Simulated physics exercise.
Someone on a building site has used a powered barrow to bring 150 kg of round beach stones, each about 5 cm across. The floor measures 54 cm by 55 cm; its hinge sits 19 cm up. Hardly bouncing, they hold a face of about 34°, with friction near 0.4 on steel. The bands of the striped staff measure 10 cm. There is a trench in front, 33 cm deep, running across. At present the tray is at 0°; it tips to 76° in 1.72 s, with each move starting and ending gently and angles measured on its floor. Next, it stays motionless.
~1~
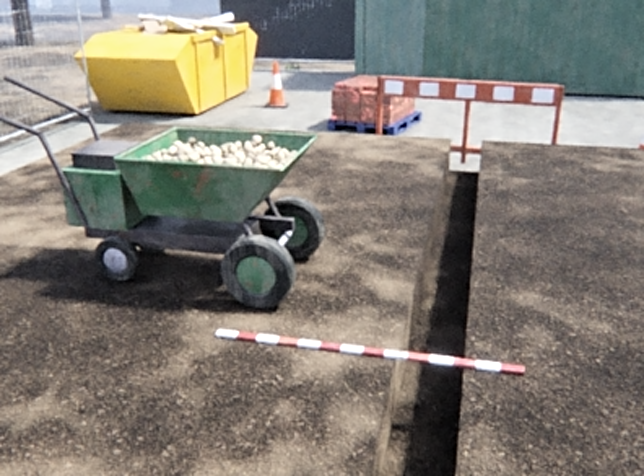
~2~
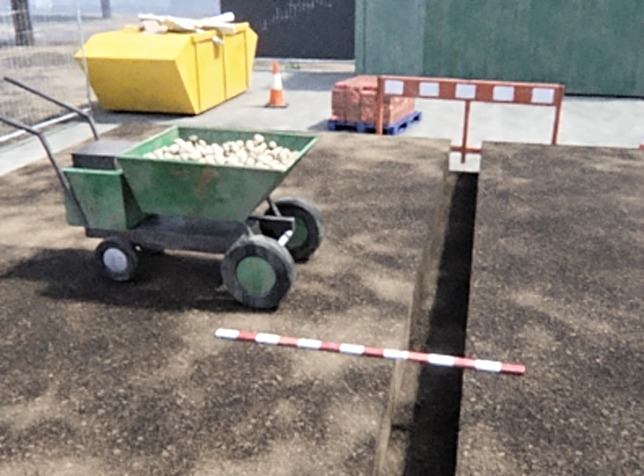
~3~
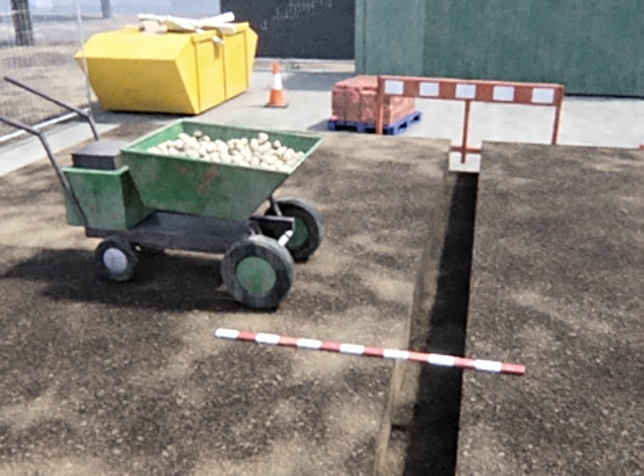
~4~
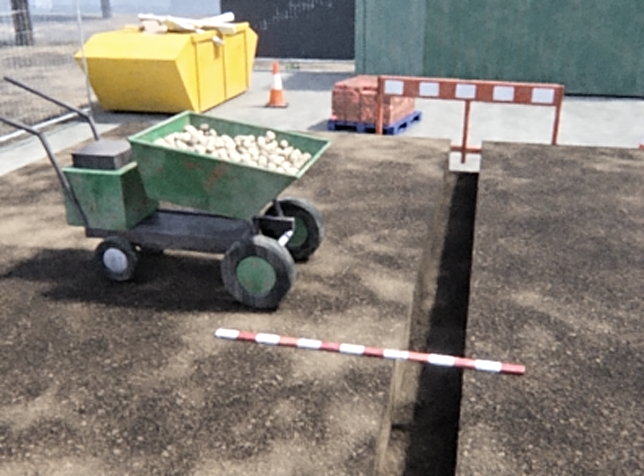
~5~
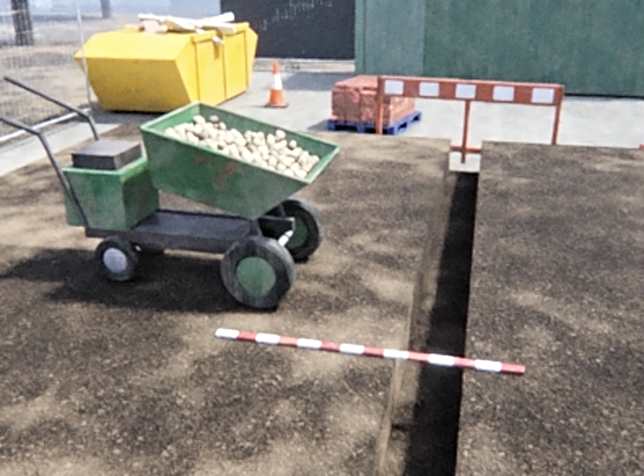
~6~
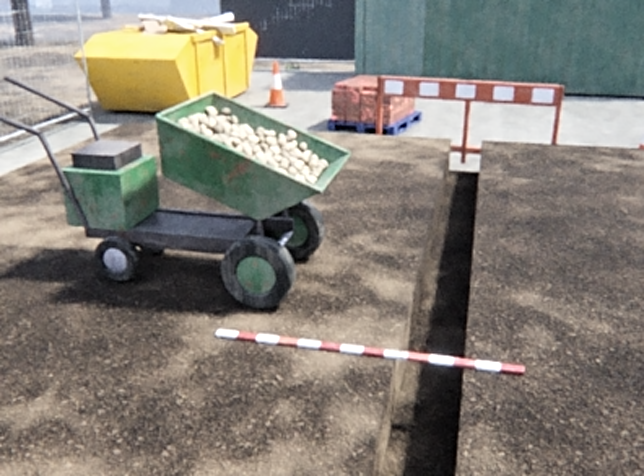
A green wheeled barrow heaped with pale rounded stones stands on dark, rough ground at a building site, seen from slightly above by a still camera. A red-and-white striped staff lies in front of it across a narrow trench at right, with a yellow skip, an orange cone, stacked reddish blocks and a barrier behind. The barrow's tray tilts steadily to the right, its left end rising while the wheels stay still.
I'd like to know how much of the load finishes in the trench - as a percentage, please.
Somewhere near 90 per cent of it finishes in the trench.
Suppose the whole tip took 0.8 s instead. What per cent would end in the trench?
It would come to roughly 90 per cent.
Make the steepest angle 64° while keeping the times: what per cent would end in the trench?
Roughly 85% would end there.
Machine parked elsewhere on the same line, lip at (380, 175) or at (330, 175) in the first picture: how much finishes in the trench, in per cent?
Some 10 and some 60 per cent, in that order.
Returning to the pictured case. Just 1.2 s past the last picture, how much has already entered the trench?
Close to 60 per cent has got there by then.
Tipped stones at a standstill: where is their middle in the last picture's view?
I'd point somewhere around (435, 330).
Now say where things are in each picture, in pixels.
In the first frame, lip at (281, 170), floor tilted 0°, highest stones at (222, 149).
In the second frame, the tray is at 1°, its lip at (283, 171); the top of the load is at (224, 148).
In the third frame, the tray is at 4°, its lip at (289, 173); the top of the load is at (214, 143).
In the fourth frame, the tray is at 9°, its lip at (298, 177); the top of the load is at (189, 136).
In the fifth frame, the tray is at 14°, its lip at (309, 183); the top of the load is at (199, 127).
In the sixth frame, the tray is at 21°, its lip at (321, 191); the top of the load is at (208, 117).
Then, 0.7 s after the last picture the floor is at 64°, 97 % in the tray, 3 % short of the trench; the foremost stones are at (401, 271).
Then, 1.2 s after the last picture the floor is at 76°, 26 % in the tray, 14 % short of the trench, 60 % in the trench; the foremost stones are at (462, 337).
Then, 1.6 s after the last picture the floor is at 76°, 5 % in the tray, 15 % short of the trench, 80 % in the trench; the foremost stones are at (465, 313).
Then, 3.5 s after the last picture the floor is at 76°, 0 % in the tray, 10 % short of the trench, 90 % in the trench; the foremost stones are at (470, 317).
